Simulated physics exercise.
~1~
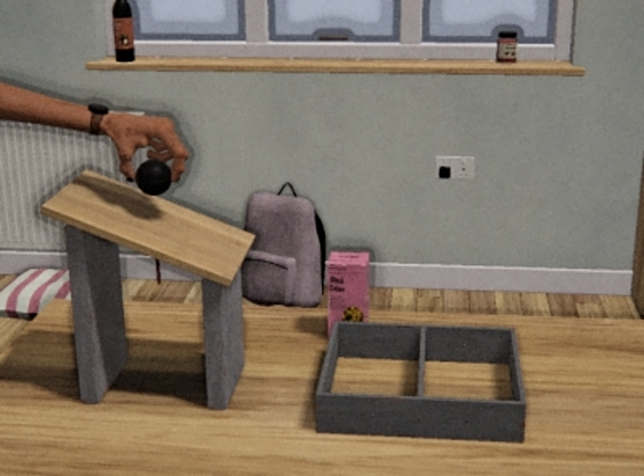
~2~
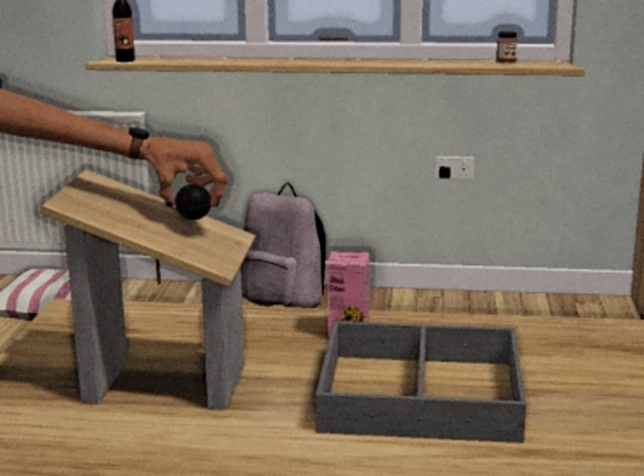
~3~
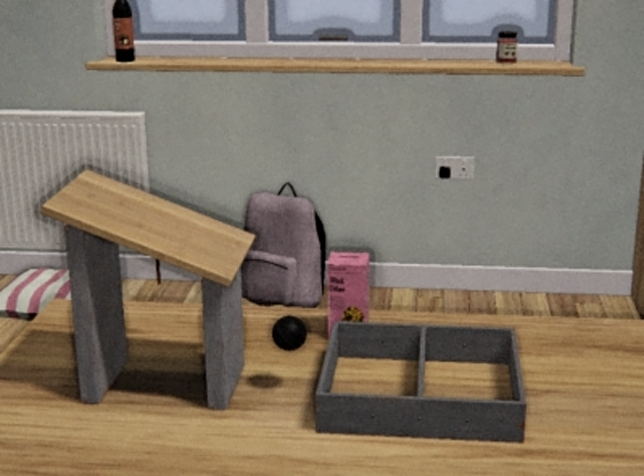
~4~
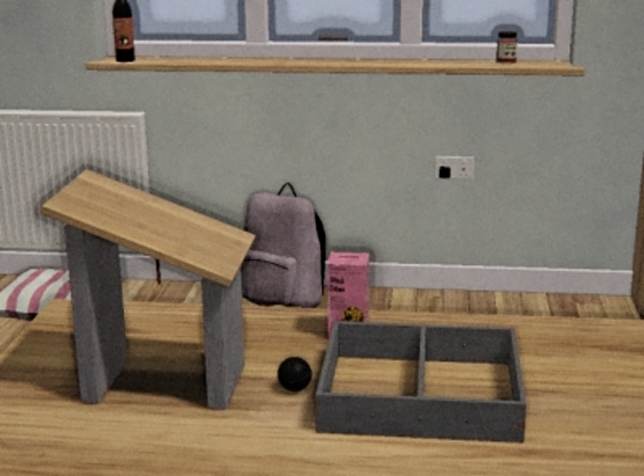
A hand held a black ball over a slanted wooden board and moved it down toward the lower end, then let go and withdrew; the ball dropped past the edge and ended up on the table, just short of the two-bay tray.
